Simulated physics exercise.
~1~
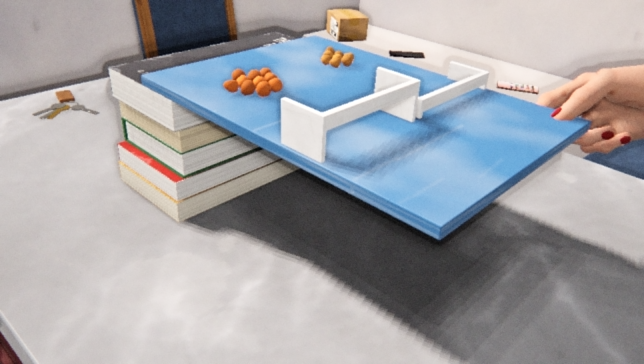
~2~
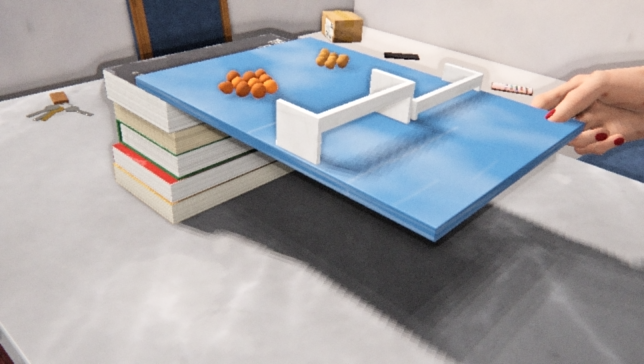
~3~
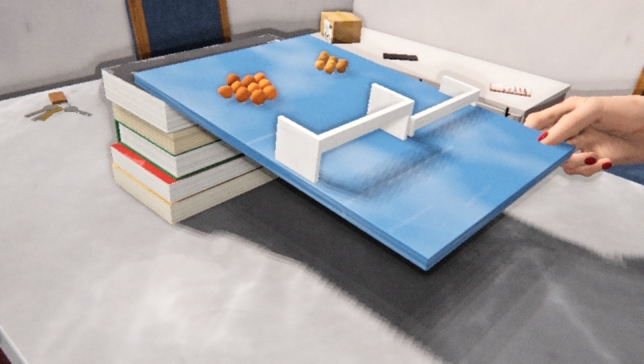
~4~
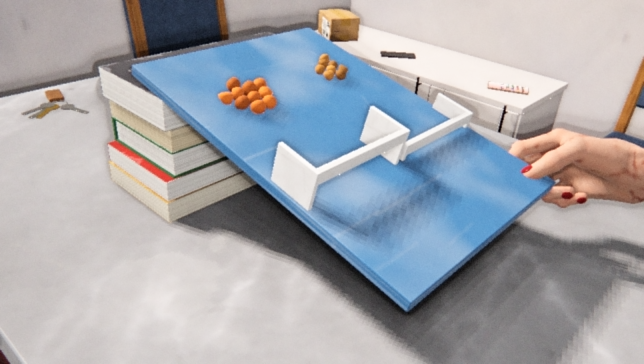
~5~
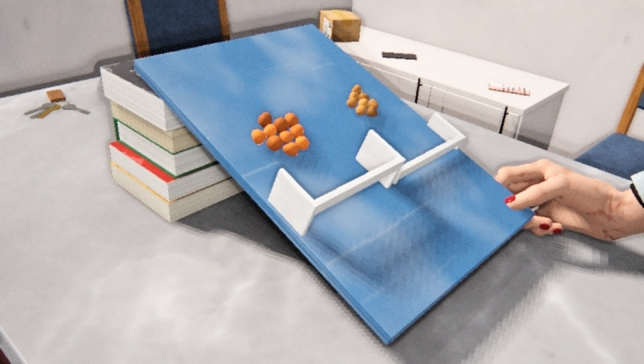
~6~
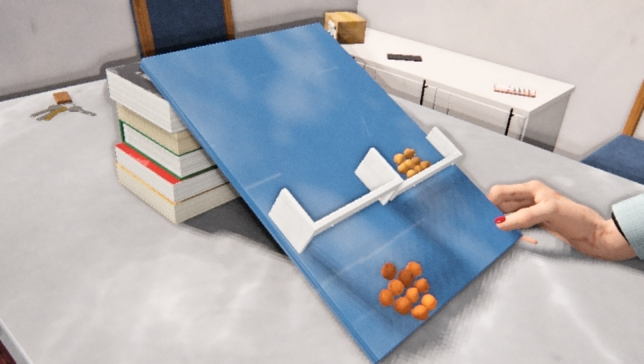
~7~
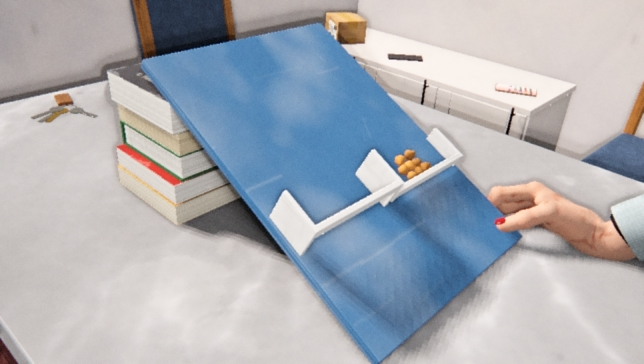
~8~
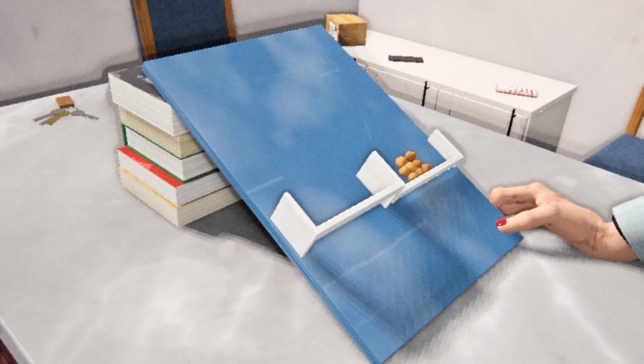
On a grey table, a hand steepens a blue board, and only the front balls pass their bar.
